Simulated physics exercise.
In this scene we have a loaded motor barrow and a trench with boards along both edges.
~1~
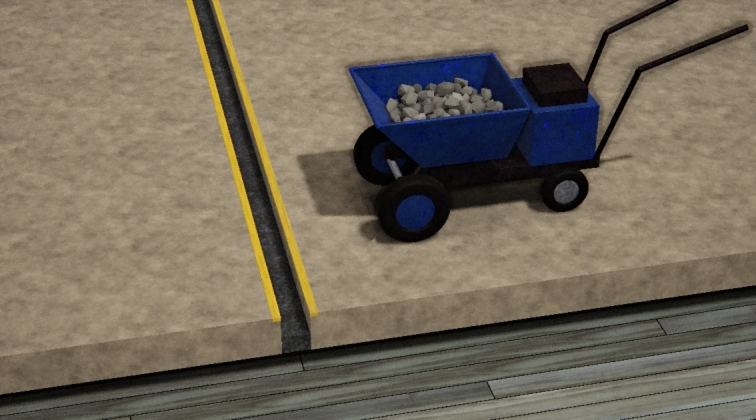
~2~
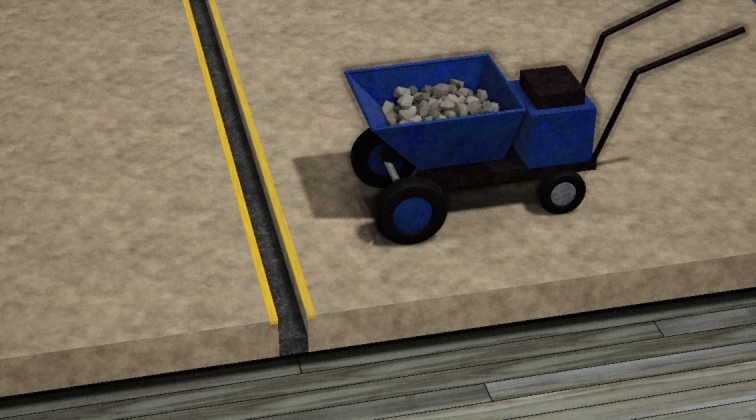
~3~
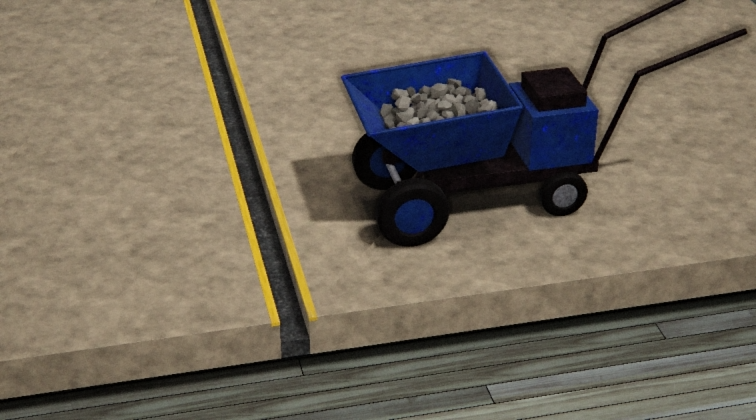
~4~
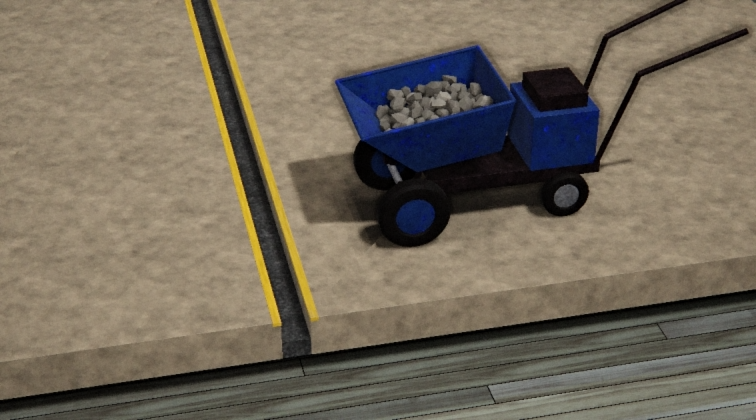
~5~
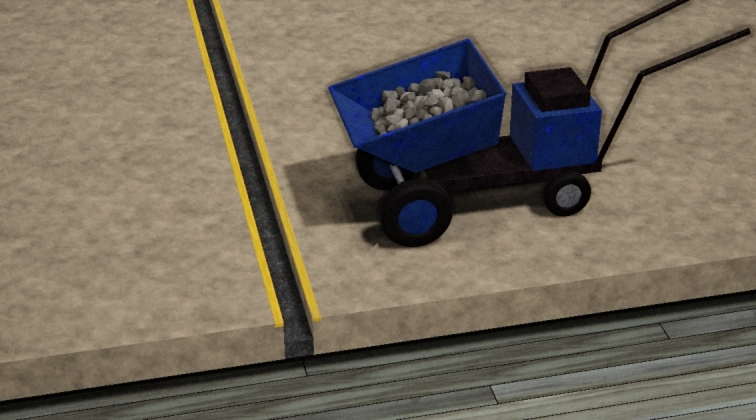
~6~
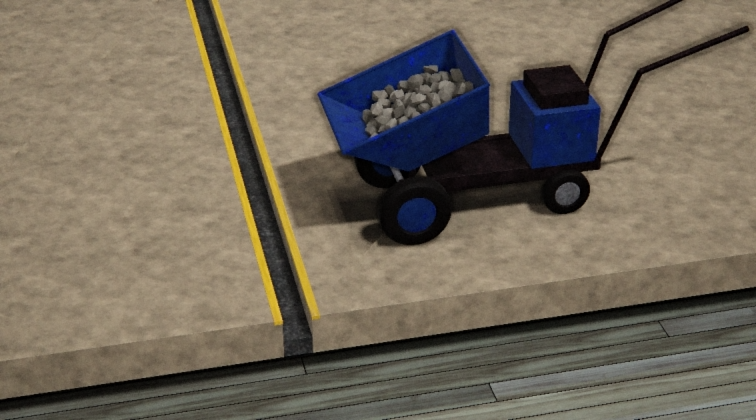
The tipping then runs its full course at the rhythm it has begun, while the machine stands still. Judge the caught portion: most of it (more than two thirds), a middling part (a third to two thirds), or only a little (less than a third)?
A middling part.
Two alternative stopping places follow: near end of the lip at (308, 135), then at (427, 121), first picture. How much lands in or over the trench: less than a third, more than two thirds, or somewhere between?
For the first case, under a third; for the second case, under a third.
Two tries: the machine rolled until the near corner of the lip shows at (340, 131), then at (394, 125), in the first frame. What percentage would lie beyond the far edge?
That would be roughly 60 in a hundred and then roughly 10 in a hundred.
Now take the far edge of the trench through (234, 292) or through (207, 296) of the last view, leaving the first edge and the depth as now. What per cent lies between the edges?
Well, it'd be something like 80 per cent the first time and 80 per cent the second.
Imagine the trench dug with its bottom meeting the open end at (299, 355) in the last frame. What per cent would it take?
I'd guess about 60 %.
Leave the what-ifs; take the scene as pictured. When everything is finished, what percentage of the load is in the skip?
Something like 30 in every hundred.
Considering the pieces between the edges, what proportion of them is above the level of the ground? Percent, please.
I'd put it near 45 in a hundred.
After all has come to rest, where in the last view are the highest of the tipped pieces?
Approximate top: (279, 216).
Soon, skip tipped steeply; all in the skip.
A while on, skip tipped right over; most in the skip; a stray few short of the trench; about a quarter in or heaped over the trench; a stray few beyond it.
Towards the end, skip tipped right over; about a third in the skip; a small part short of the trench; about half in or heaped over the trench; a small part beyond it.
Finally, skip tipped right over; about a third in the skip; a small part short of the trench; about half in or heaped over the trench; a small part beyond it.
